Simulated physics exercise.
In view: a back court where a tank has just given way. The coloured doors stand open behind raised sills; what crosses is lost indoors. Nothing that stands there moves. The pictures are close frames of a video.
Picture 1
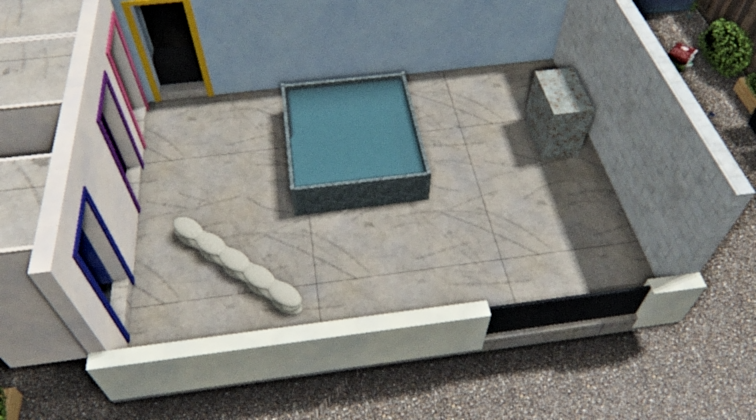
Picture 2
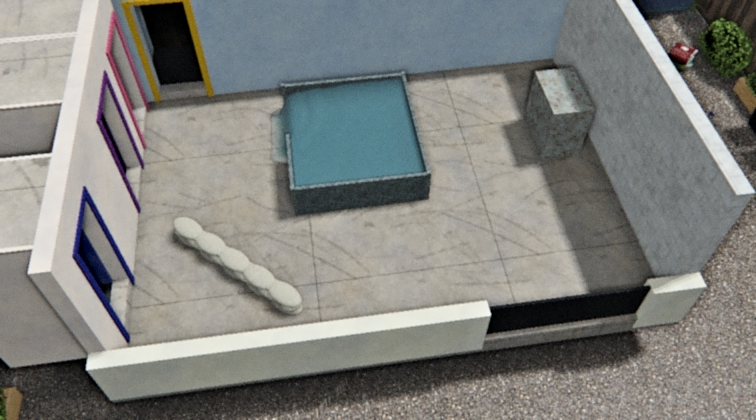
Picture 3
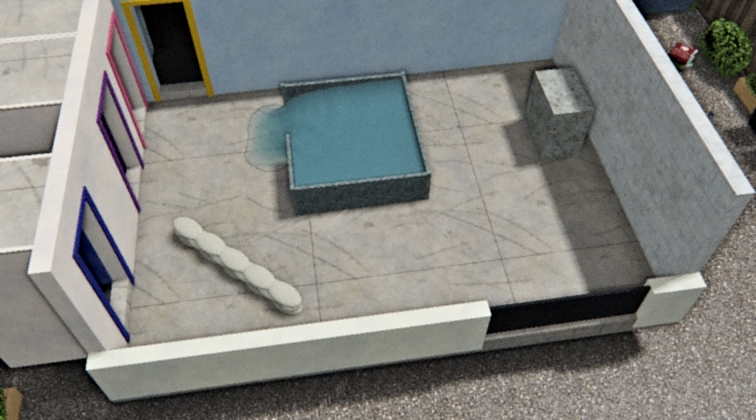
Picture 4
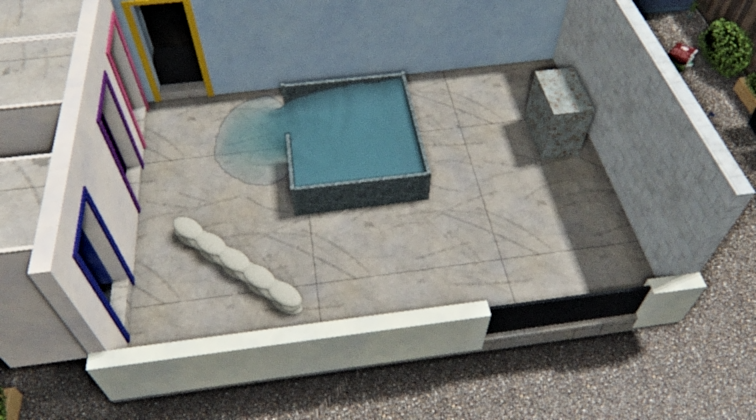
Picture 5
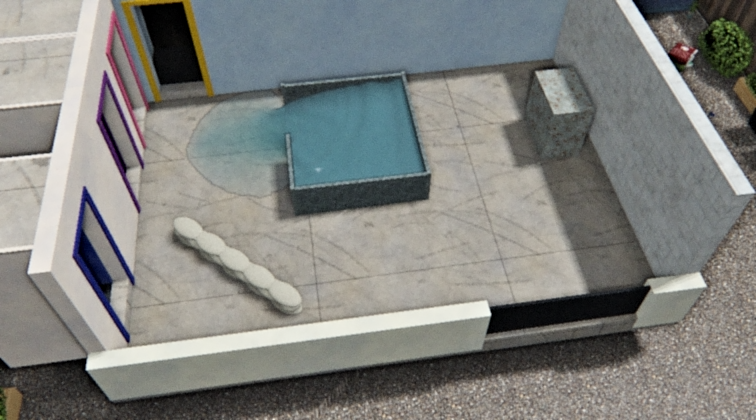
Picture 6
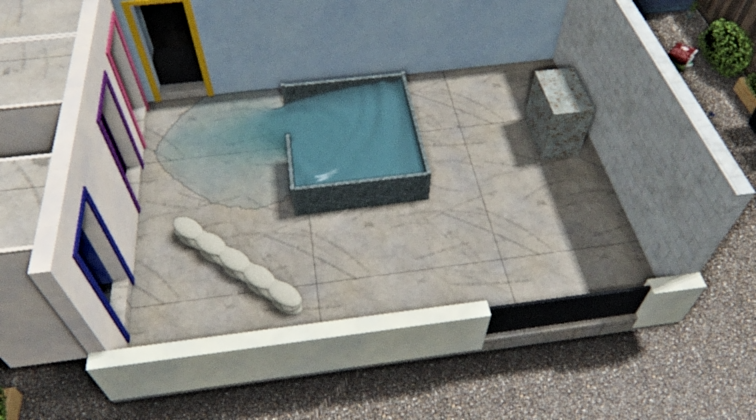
Water pouring from a gap in the left side of a square tank, spreading leftward in a widening pool across a paved court.
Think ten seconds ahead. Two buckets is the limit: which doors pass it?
The pink door floods; the purple door floods; the blue door holds within the limit; the yellow door floods.
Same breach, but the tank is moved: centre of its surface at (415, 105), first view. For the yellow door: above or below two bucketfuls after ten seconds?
My reading: The yellow one stays under.
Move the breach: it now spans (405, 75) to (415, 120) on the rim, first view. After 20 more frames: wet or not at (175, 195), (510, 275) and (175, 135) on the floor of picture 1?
In that order: Not flooded, covered, clear.
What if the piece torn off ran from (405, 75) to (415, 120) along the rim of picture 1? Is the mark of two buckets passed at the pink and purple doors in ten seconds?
In short: The pink one keeps below it; the purple one lets less in.
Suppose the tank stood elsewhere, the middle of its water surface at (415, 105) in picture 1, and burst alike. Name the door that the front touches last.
I say the one in blue.
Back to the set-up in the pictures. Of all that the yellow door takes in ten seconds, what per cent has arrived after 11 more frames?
About 5 per cent.
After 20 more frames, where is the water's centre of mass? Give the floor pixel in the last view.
Roughly at (282, 162).
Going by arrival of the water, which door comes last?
I say the door marked blue.
A moment on, water covers 20 % of the floor; the pink door under two buckets in, the purple door under two buckets in, the blue door not reached, the yellow door wet at the sill, nothing in.
Next, water covers 20 % of the floor; the pink door far over two buckets in, the purple door over two buckets in, the blue door wet at the sill, nothing in, the yellow door under two buckets in.
Then, water covers 30 % of the floor; the pink door far over two buckets in, the purple door far over two buckets in, the blue door wet at the sill, nothing in, the yellow door over two buckets in.
Later, water covers 45 % of the floor; the pink door far over two buckets in, the purple door far over two buckets in, the blue door wet at the sill, nothing in, the yellow door over two buckets in.
In the end, water covers 75 % of the floor; the pink door far over two buckets in, the purple door far over two buckets in, the blue door wet at the sill, nothing in, the yellow door over two buckets in.
